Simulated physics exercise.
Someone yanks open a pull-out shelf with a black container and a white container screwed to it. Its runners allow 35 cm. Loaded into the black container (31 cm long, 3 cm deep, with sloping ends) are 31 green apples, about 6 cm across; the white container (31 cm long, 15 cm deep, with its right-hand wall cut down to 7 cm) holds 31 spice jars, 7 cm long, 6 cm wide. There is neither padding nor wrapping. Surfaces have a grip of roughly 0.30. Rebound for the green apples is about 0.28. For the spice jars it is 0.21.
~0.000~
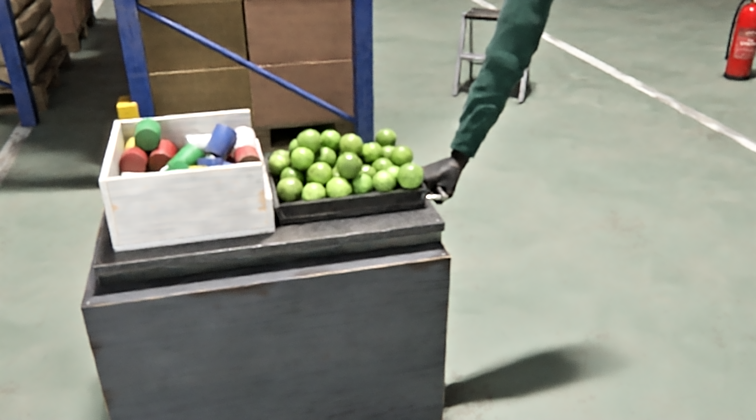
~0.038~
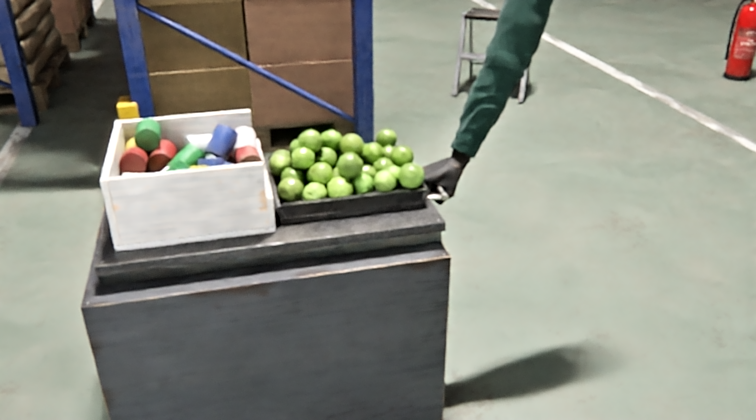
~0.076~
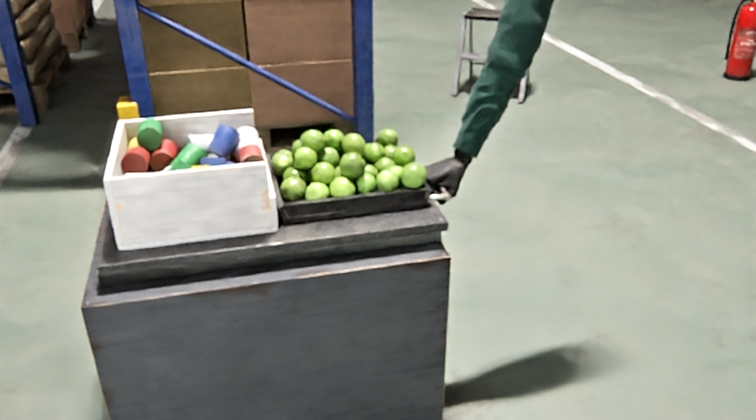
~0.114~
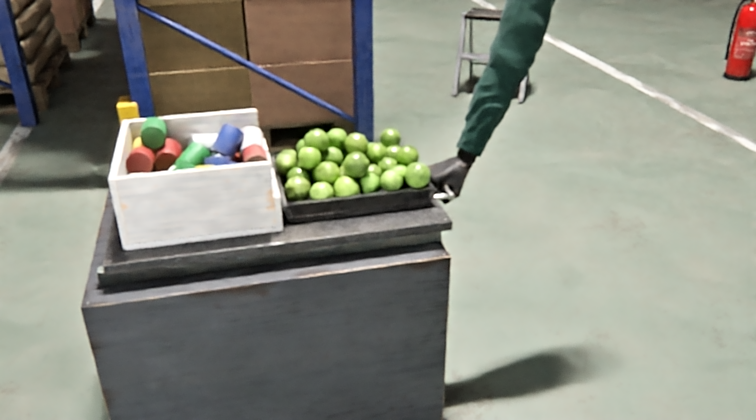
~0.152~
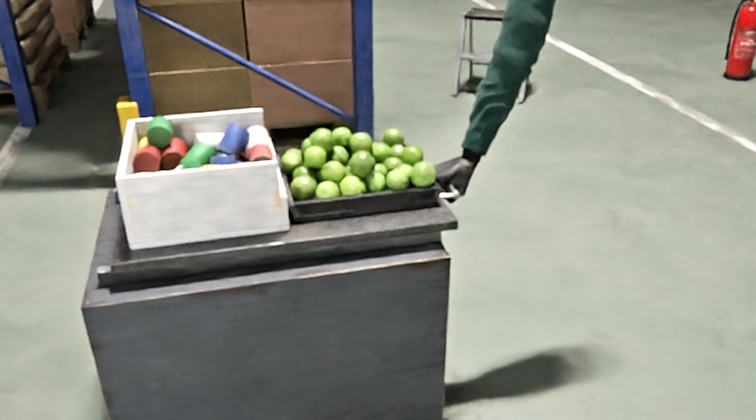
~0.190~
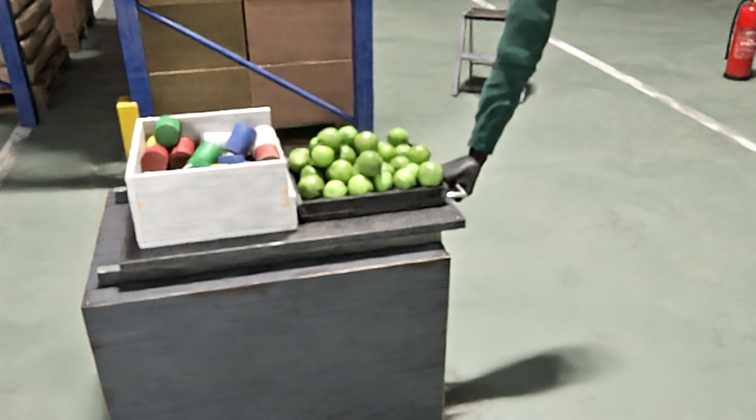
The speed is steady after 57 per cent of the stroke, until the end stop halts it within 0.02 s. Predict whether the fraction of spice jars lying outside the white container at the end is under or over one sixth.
The fraction outside is under one sixth.
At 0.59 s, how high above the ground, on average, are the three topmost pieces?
About 74 cm up, on average.
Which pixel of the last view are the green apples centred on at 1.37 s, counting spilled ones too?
They're centred near (492, 154).
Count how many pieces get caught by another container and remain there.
Around 2 in all.
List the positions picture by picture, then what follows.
In the first frame (we follow the rim corner now nearest the camera), white container at (107, 179); black container at (279, 205); shelf out by 0 cm; nothing out yet.
The second frame shows white container at (108, 179); black container at (280, 205); shelf out by 0 cm.
The third frame shows white container at (111, 178); black container at (283, 205); shelf out by 1 cm.
The fourth frame shows white container at (116, 178); black container at (287, 204); shelf out by 2 cm.
The fifth frame shows white container at (123, 177); black container at (293, 203); shelf out by 3 cm.
The sixth frame shows white container at (133, 176); black container at (301, 203); shelf out by 5 cm; nothing out yet.
After 0.51 s, the shelf hits its stop.
After 0.59 s, 3 of 31 out of the black container and 0 of 31 out of the white container.
After 0.71 s, 4 of 31 out of the black container and 1 of 31 out of the white container.
After 0.93 s, 5 of 31 out of the black container and 2 of 31 out of the white container.
When it is over (at 1.37 s), 5 of 31 out of the black container and 2 of 31 out of the white container. Asked share, 2 of 31, 6 per cent.
